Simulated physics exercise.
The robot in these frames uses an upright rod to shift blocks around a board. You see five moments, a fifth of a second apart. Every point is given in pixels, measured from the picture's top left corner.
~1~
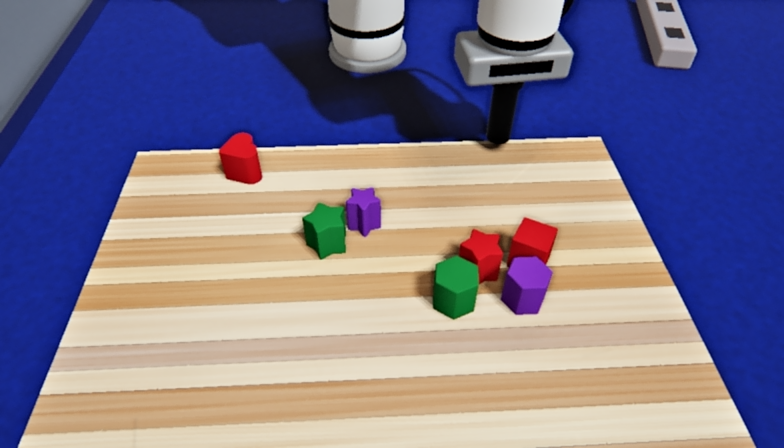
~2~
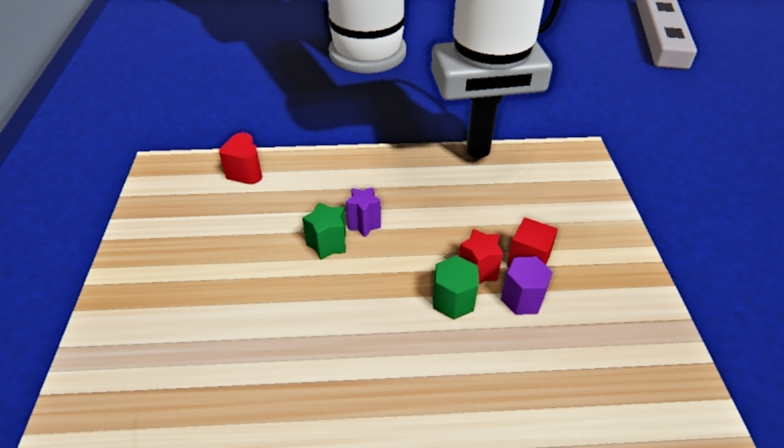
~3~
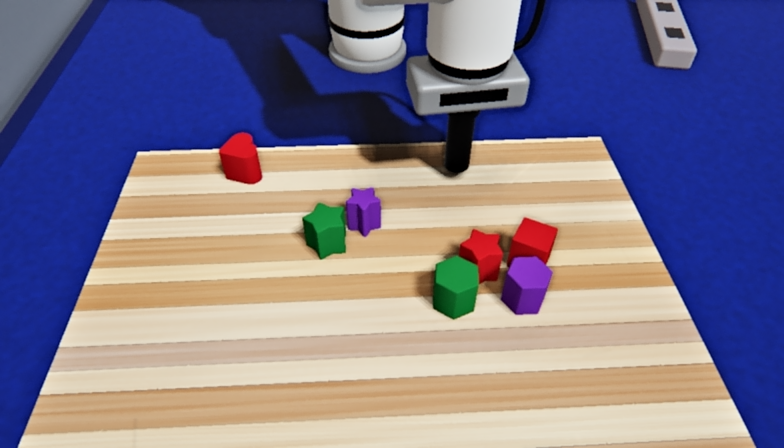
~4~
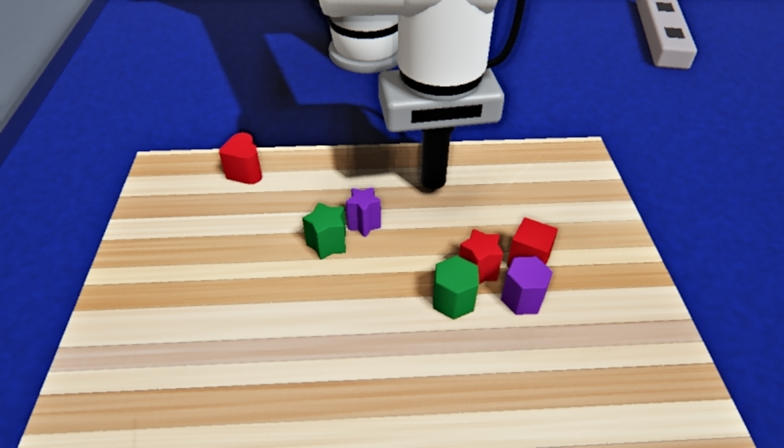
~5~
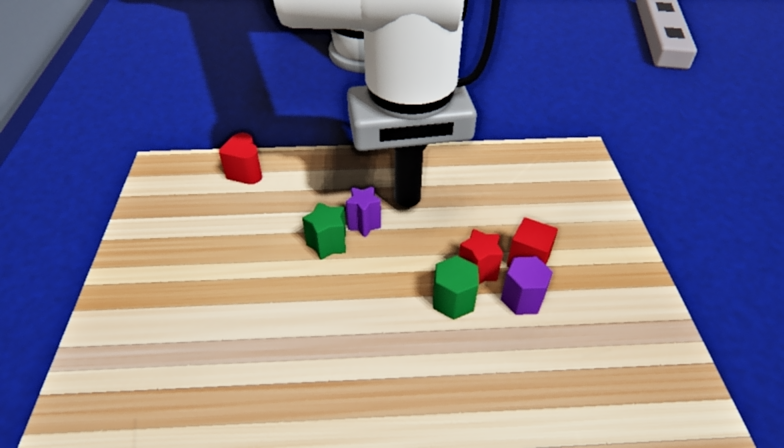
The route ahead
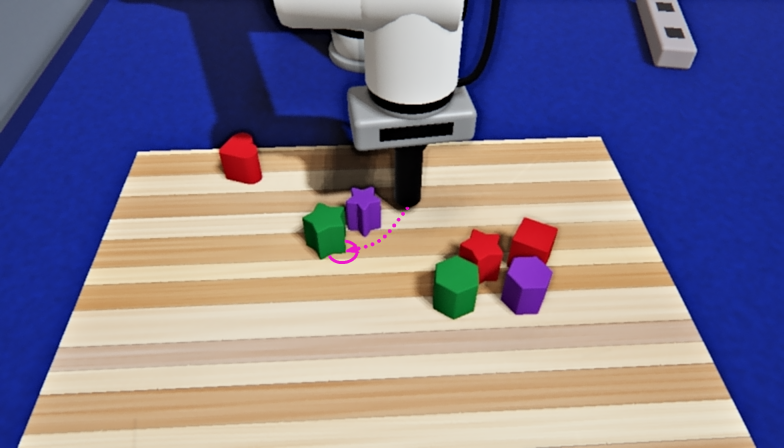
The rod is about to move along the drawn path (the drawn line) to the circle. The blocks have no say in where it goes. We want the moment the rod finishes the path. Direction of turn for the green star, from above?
Looking down, it rotates anti-clockwise.
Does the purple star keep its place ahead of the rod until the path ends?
No, I don't think so.
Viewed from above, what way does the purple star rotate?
It turns clockwise.
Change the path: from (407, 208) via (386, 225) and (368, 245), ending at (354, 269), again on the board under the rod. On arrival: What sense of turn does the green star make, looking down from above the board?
Rotation: Counter-clockwise.
Path on the board, from (407, 208) by way of (393, 227) and (373, 244) to (343, 252).
On the path given first. One third of the way, rod (393, 217); nothing pushed yet.
Two thirds of the way, rod (372, 235); green star (321, 215), turned 15° anticlockwise; purple star (354, 202), turned 70° clockwise.
At the end, rod (342, 242); green star (315, 212), turned 35° anticlockwise; purple star (349, 201), turned 100° clockwise.
